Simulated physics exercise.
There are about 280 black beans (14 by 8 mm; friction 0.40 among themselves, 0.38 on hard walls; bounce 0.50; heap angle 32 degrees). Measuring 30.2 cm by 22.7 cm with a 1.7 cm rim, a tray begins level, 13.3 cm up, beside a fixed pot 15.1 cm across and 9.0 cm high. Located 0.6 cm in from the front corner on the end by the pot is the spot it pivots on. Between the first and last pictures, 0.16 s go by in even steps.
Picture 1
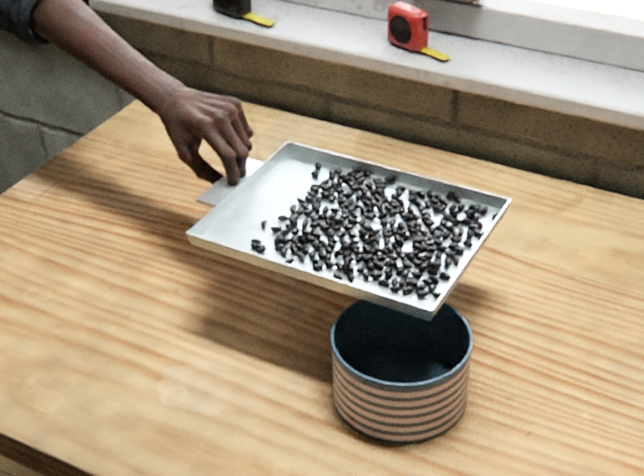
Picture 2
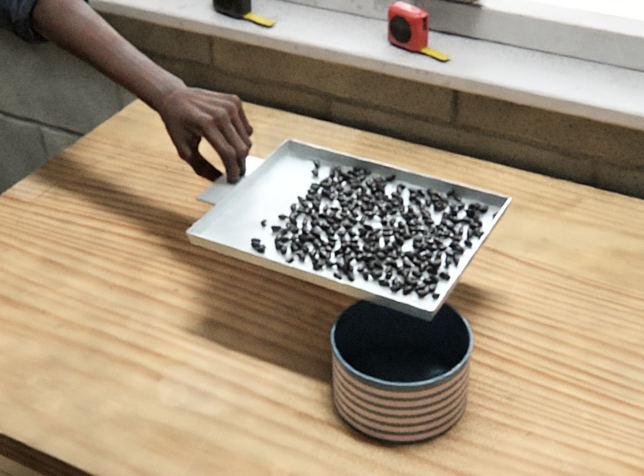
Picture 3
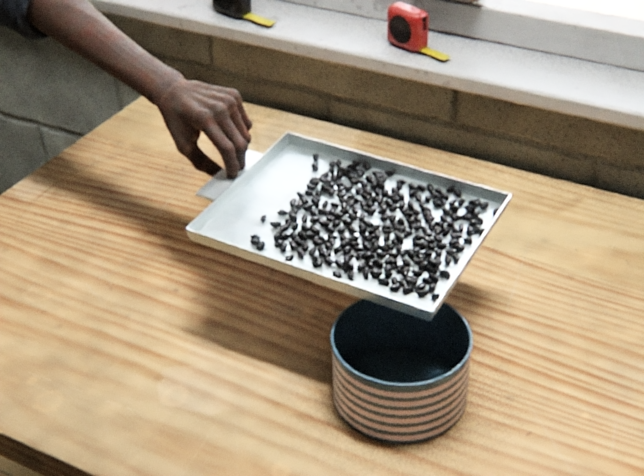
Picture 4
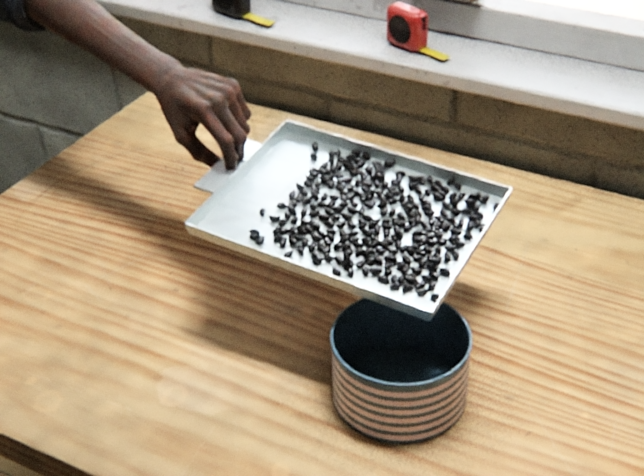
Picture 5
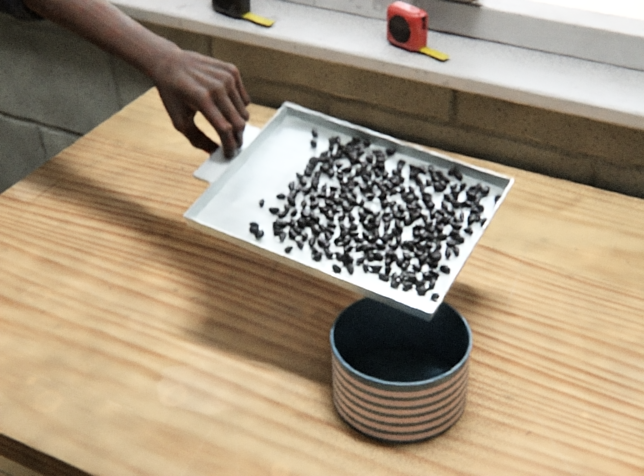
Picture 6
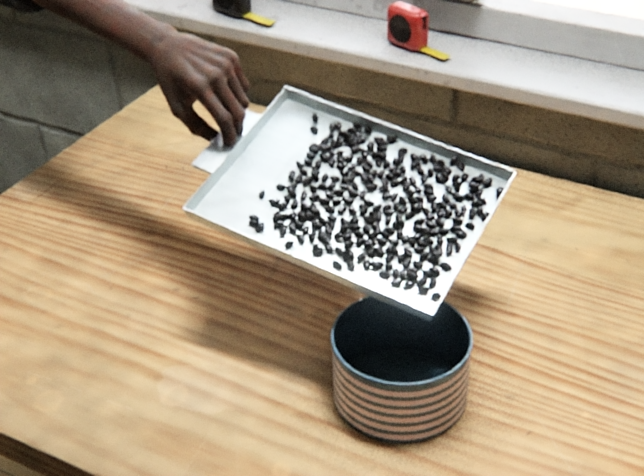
A hand gradually tilting a shallow metal tray of small black beans above a striped round pot on a wooden table.
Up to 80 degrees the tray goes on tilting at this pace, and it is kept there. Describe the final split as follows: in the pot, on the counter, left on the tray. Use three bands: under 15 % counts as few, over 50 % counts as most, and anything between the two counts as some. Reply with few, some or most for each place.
Pot: Some, counter: Most, tray: Few.
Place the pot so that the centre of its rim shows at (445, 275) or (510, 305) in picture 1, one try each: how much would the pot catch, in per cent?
Try one: ~ 0 %; try two: ~ 0 %.
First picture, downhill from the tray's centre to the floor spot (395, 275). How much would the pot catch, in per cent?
10 %.
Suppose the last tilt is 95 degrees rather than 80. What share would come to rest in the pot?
That comes out at some 20 per cent.
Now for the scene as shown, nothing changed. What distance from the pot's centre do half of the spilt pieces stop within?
Roughly 18 cm.
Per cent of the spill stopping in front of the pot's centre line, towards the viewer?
Estimate: Close to 100 per cent of the pieces.
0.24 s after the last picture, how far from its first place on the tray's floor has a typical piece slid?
Displacement on the tray: Roughly 3 cm.
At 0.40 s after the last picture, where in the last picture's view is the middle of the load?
Load centre: About (406, 261) px.
Then, 0.24 s after the last picture, tilt 47 degrees; the tray holds 100 %, the pot 0 %.
Then, 0.40 s after the last picture, tilt 69 degrees; the tray holds 100 %, the pot 0 %.
Then, 0.69 s after the last picture, tilt 80 degrees; the tray holds 10 %, the pot 15 %.
In the end, pot 25 %, counter 75 %, tray 5 %.
